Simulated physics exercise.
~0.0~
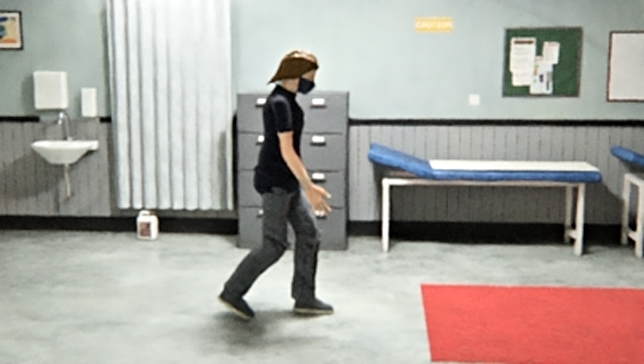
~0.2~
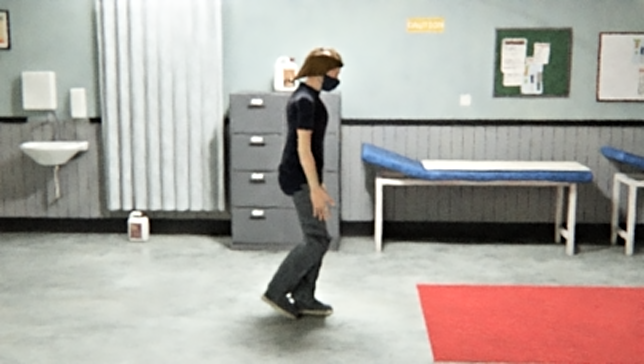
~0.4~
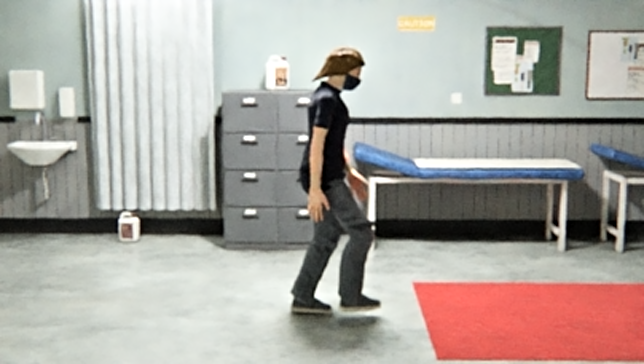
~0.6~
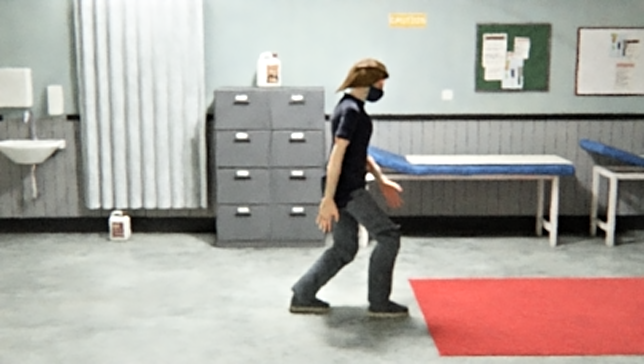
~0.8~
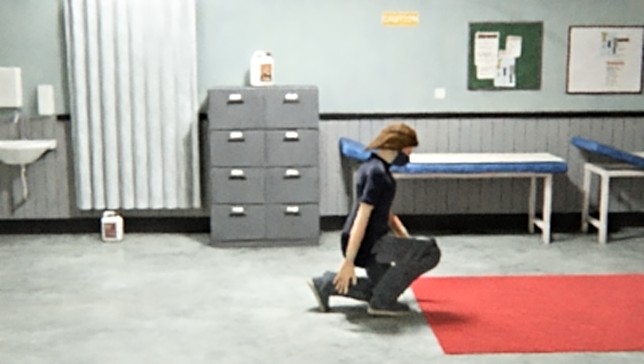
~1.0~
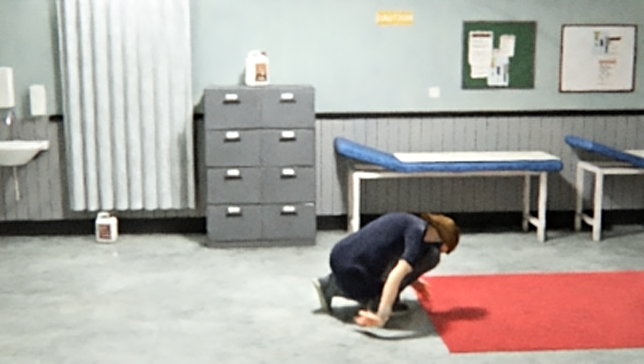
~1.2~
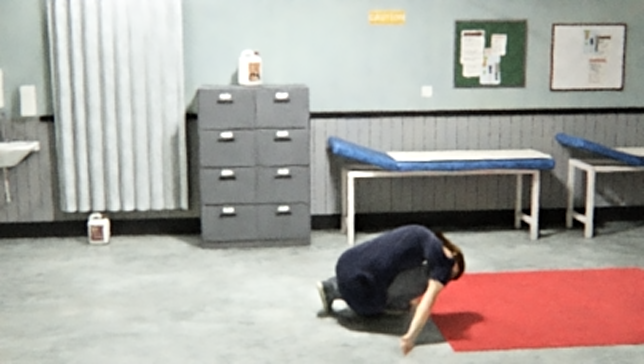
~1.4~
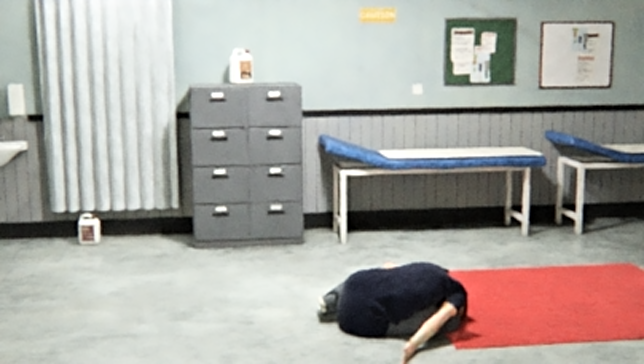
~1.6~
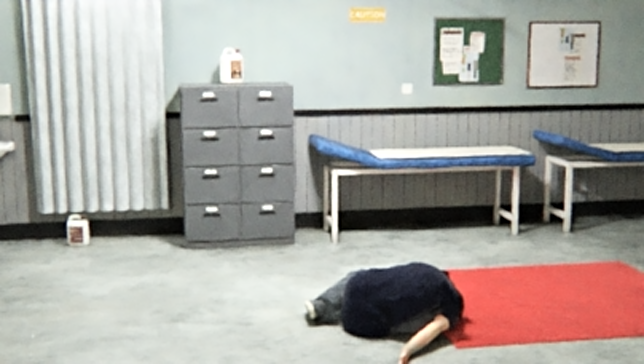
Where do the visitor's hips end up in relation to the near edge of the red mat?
The visitor's hips come to rest on the grey floor, short of the near edge of the red mat.
